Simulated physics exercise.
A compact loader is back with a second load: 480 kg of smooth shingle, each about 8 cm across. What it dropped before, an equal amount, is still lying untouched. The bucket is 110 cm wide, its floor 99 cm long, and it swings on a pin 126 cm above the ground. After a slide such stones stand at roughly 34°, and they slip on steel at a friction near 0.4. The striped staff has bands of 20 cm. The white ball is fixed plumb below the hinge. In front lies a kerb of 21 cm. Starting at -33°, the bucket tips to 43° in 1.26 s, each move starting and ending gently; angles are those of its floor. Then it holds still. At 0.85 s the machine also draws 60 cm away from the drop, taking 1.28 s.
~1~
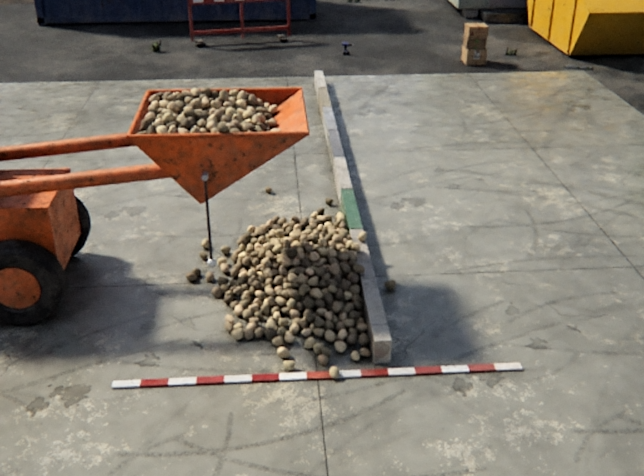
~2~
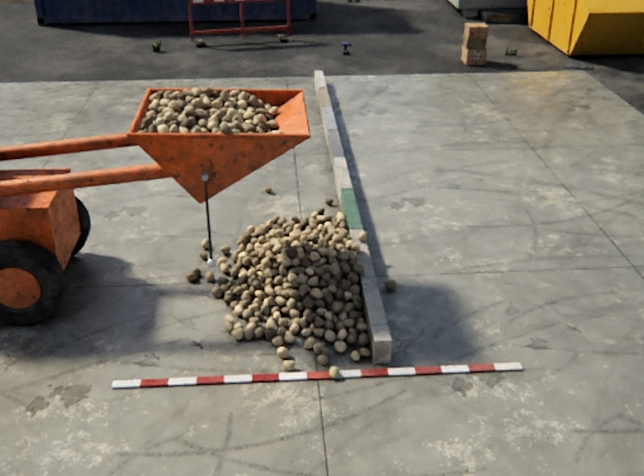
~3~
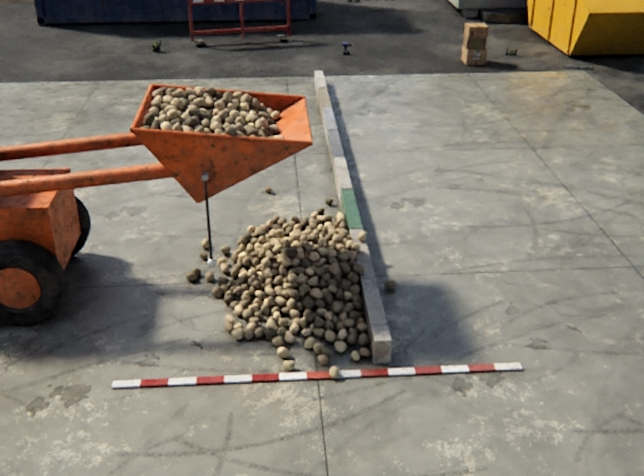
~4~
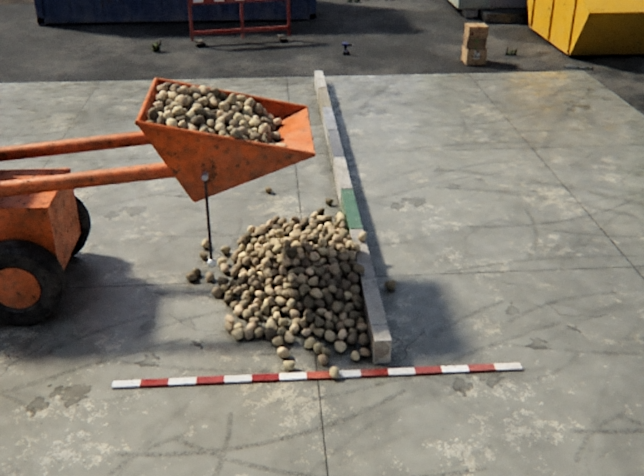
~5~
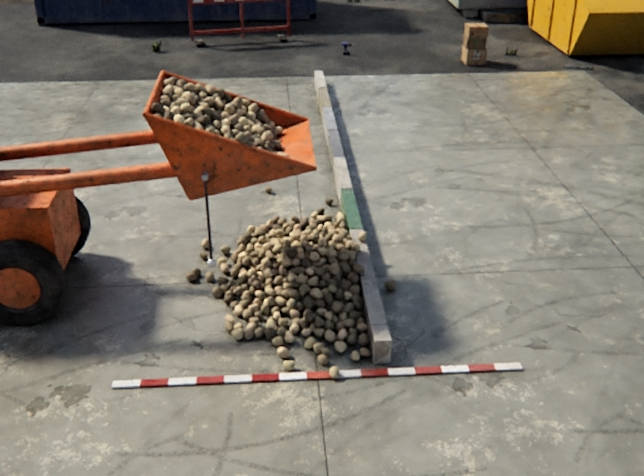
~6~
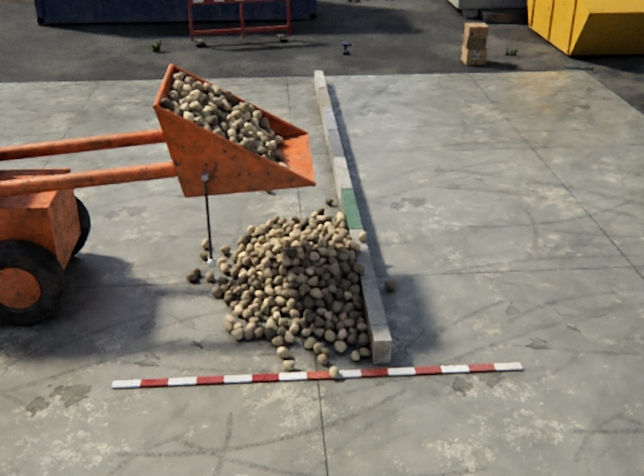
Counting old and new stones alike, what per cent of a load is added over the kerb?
Roughly 3 per cent of a load more.
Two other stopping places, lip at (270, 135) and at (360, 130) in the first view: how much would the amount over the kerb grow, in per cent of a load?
Near 0 per cent from the first place, 30 from the second.
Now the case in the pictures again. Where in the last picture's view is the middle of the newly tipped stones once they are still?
Near (287, 261).
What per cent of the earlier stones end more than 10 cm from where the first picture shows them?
About 25 per cent.
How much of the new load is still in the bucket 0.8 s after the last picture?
It holds some 25 per cent.
Then, 0.4 s after the last picture the floor is at 31°; in per cent of one load, 99 in the bucket, 101 on this side of the kerb; the foremost stones are at (358, 260).
Then, 0.8 s after the last picture the floor is at 43°; in per cent of one load, 25 in the bucket, 174 on this side of the kerb; the foremost stones are at (362, 253).
Then, 2.0 s after the last picture the floor is at 43°; in per cent of one load, 0 in the bucket, 197 on this side of the kerb, 3 over the kerb; the foremost stones are at (431, 258).
Then, 4.8 s after the last picture the floor is at 43°; in per cent of one load, 0 in the bucket, 197 on this side of the kerb, 3 over the kerb; the foremost stones are at (431, 258). Net gain over the kerb, 3.
